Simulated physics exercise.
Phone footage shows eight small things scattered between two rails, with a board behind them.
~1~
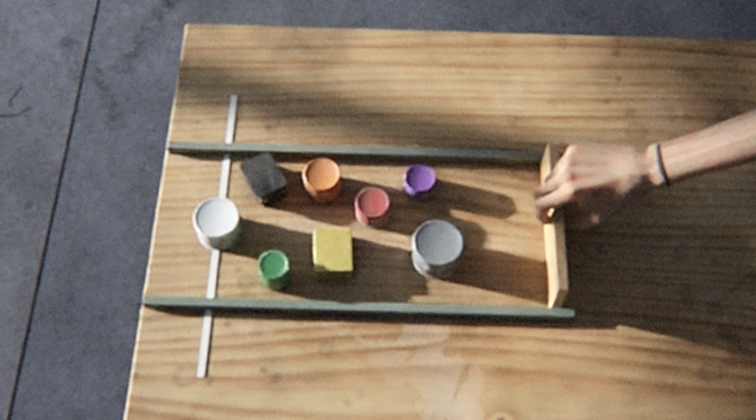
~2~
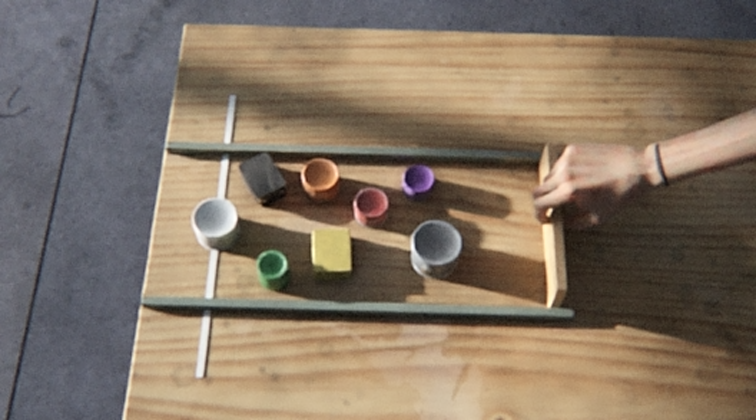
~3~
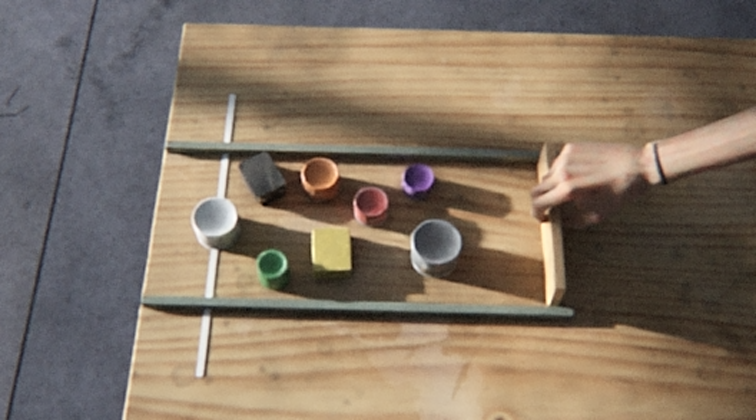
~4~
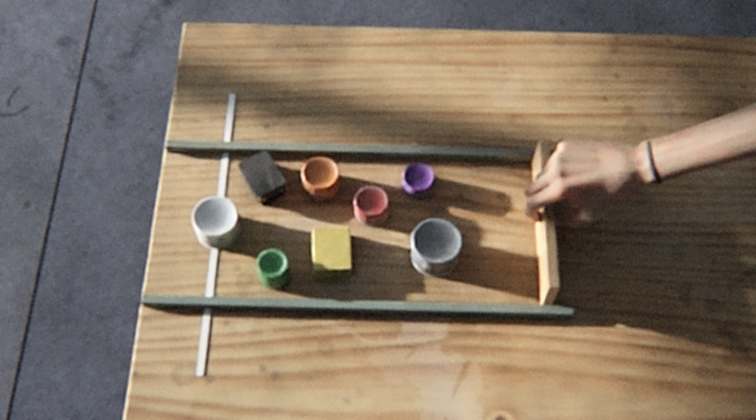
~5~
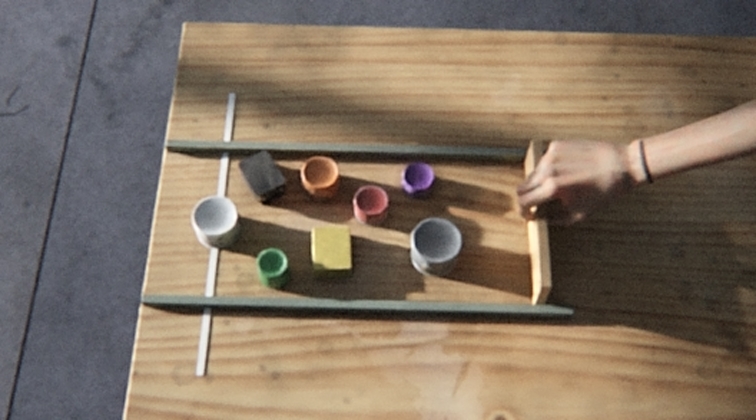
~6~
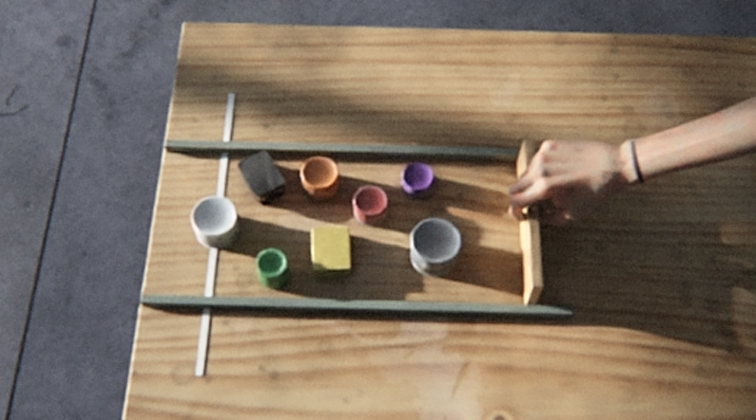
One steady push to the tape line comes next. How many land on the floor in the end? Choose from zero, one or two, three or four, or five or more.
In the end, one or two land there.
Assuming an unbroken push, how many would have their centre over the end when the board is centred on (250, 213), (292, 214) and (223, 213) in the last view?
Result per place: 0; 0; 2.
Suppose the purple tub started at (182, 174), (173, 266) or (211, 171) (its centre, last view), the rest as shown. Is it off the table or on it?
Well, in turn it does not stay; it does not stay; it does not stay.
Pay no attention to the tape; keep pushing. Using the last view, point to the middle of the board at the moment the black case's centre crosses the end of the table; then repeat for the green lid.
The middle is at (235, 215) when it's the black case, and at (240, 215) when it's the green lid.
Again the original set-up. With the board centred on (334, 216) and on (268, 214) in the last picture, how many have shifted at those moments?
By the first moment it's 7, by the second it's 8.
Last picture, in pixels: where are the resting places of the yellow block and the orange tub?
I'd put one close to (153, 267) and the other close to (174, 180).
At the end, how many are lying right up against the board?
Well, it touches 3.
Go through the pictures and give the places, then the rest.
In the first frame, white tin (218, 224); black case (264, 180); green lid (275, 271); board (554, 224); tape (219, 225).
In the second frame, black case (263, 180); yellow block (332, 254).
In the third frame, green lid (274, 270); purple tub (418, 182).
In the fourth frame, white tin (217, 223); red pot (371, 207).
In the fifth frame, black case (263, 178); grey tin (436, 248).
In the sixth frame, white tin (216, 223); black case (262, 178); green lid (273, 269); board (530, 221); tape (217, 223).
Soon after, none off yet; white tin at rest near (216, 223); black case at rest near (262, 178); green lid at rest near (273, 269).
After that, none off yet; white tin at rest near (216, 223); black case displaced about its own width near (233, 181); green lid displaced well along near (215, 280).
In the end, the number that fall off is one or two; gone, green lid and black case.
